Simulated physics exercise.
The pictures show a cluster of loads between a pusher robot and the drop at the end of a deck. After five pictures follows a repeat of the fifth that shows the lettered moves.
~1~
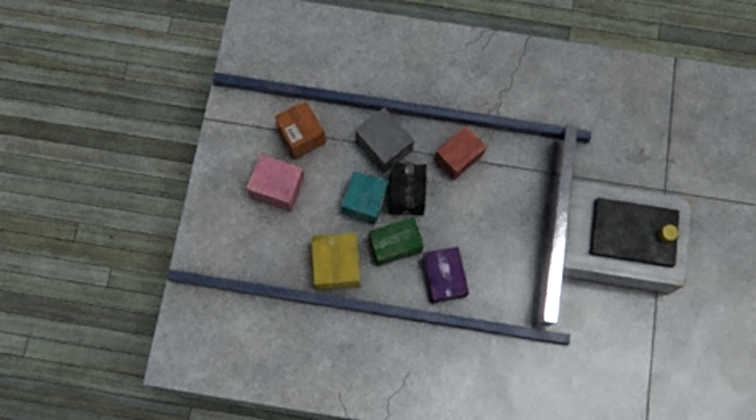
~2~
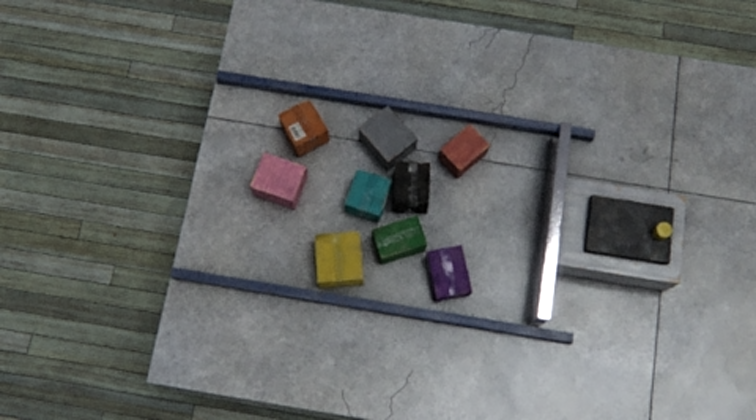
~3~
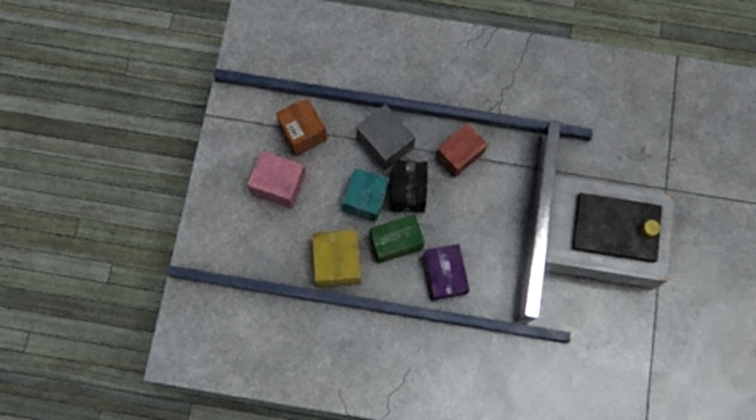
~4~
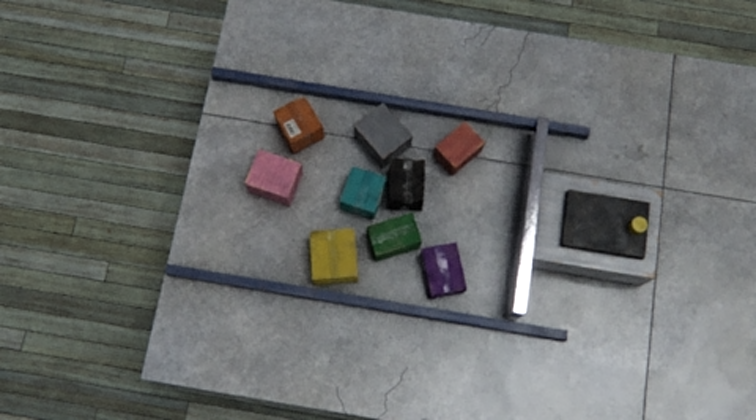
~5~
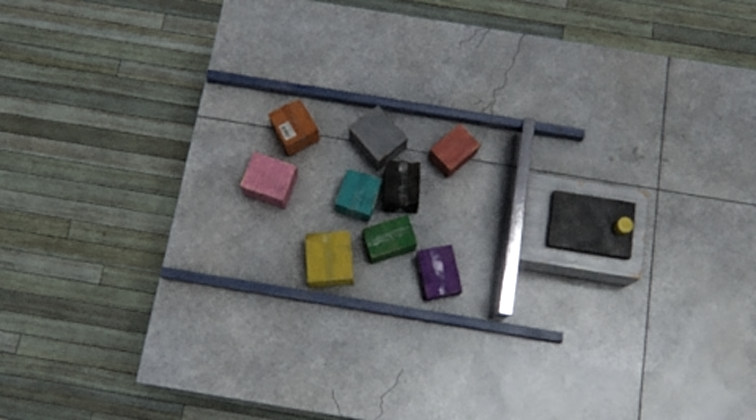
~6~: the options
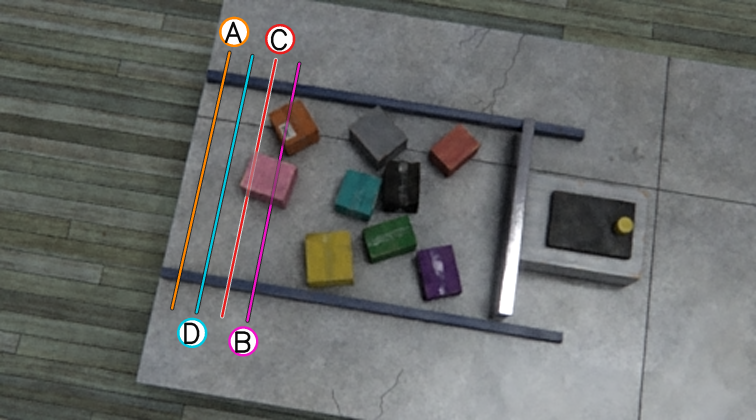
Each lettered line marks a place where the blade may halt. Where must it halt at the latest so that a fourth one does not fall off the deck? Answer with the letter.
No fourth one falls up to C.
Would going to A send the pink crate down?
Yes.
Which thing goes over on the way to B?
The pink crate goes over.
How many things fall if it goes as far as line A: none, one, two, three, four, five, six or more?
Six or more.
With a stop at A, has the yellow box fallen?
By then, yes.
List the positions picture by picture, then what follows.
Yellow box (336, 262); grey crate (385, 140); red crate (460, 154), in the first picture.
Robot (623, 228); purple parcel (448, 274), in the second picture.
Robot (612, 226); orange parcel (302, 126), in the third picture.
Robot (599, 223); green box (394, 237), in the fourth picture.
Robot (585, 223); yellow box (330, 259); grey crate (378, 138); red crate (454, 152), in the fifth picture.
On the copy, A at (202, 175); B at (274, 187); C at (250, 183); D at (226, 179).
On C. First, robot (489, 208); purple parcel (384, 279); grey crate (365, 136).
Then, robot (391, 192); pink crate (228, 175); orange parcel (246, 123).
Finally, robot (316, 180); orange parcel over the edge; pink crate over the edge; two fallen.
By contrast, A drops seven; B is within the limit but short; D drops five.
